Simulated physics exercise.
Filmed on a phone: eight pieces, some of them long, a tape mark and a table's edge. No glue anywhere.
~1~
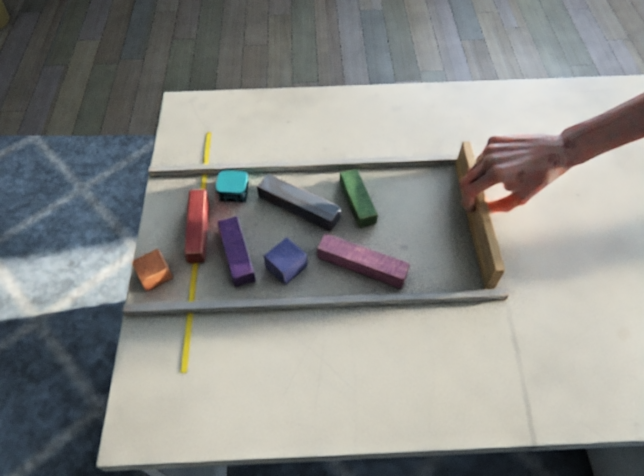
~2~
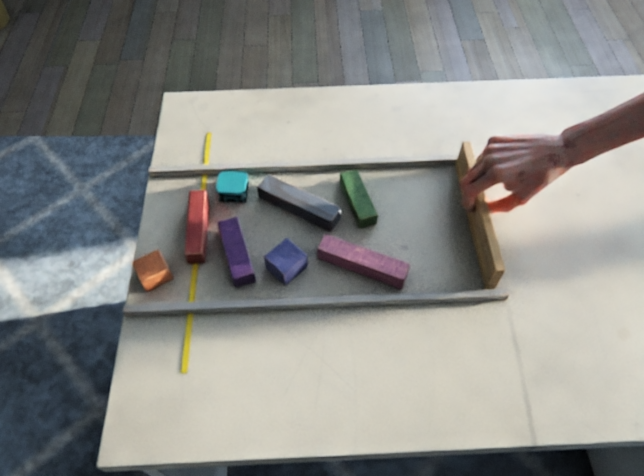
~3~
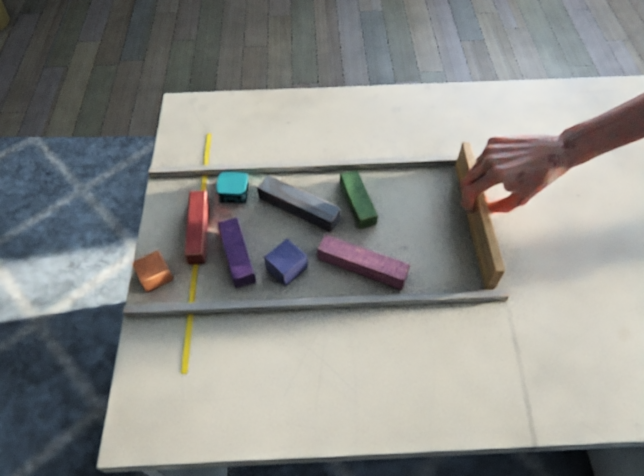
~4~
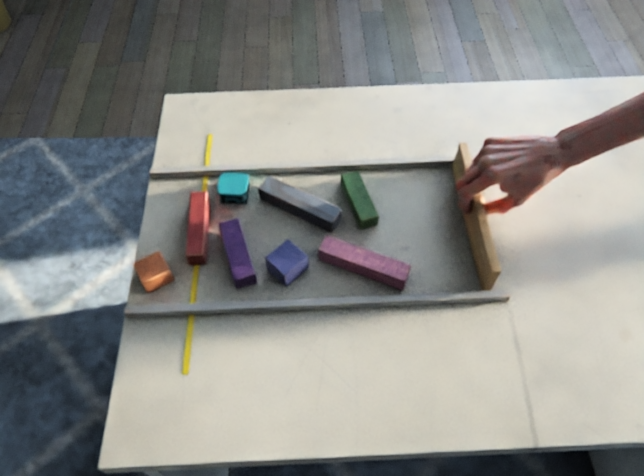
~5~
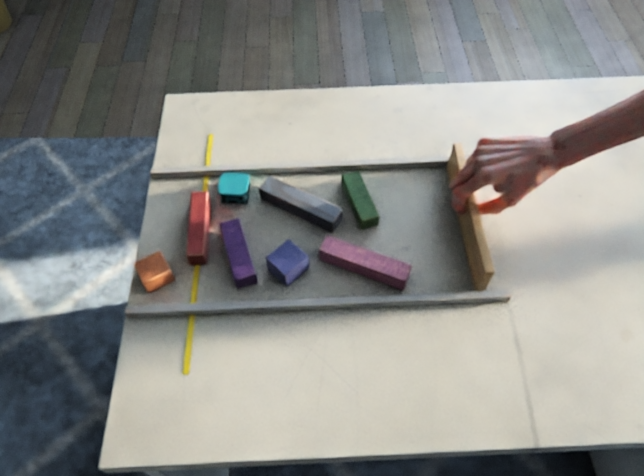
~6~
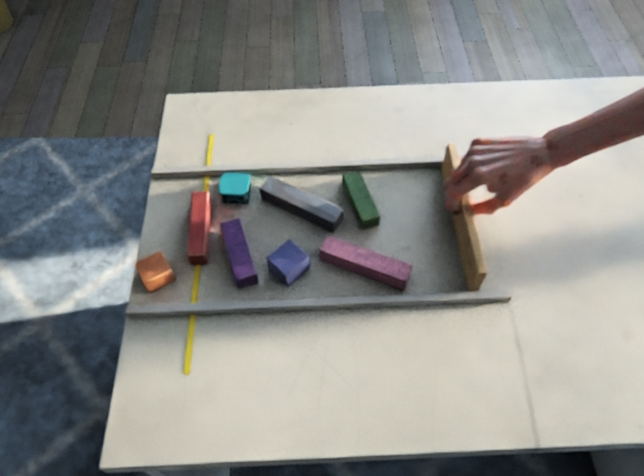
On a pale table, a hand slides a wooden board slightly left toward scattered coloured blocks.
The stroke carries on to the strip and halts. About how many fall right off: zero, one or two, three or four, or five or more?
The number that fall off is three or four.
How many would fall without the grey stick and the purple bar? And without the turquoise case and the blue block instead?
The counts: 1 and 2.
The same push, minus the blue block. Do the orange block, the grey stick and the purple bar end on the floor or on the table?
The orange block tumbles off, the grey stick holds on, the purple bar is kept.
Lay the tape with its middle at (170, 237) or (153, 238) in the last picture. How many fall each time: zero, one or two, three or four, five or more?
For each place: Five or more; five or more.
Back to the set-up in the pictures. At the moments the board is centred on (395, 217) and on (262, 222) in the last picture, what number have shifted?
1 and 8.
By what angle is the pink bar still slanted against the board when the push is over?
Some 40 degrees.
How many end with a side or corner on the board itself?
2 of them.
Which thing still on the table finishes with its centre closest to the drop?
That is the turquoise case.
A little later, none off yet; orange block at rest near (155, 272); red bar at rest near (200, 227); turquoise case at rest near (235, 189).
Next, none off yet; orange block at rest near (155, 272); red bar at rest near (198, 228); turquoise case shifted about its own width near (214, 185).
Later still, none off yet; orange block shifted about its own width near (124, 285); red bar shifted about its own width near (136, 233); turquoise case shifted well along near (186, 184).
When it is over, the number that fall off is three or four; down, purple bar, red bar and orange block.
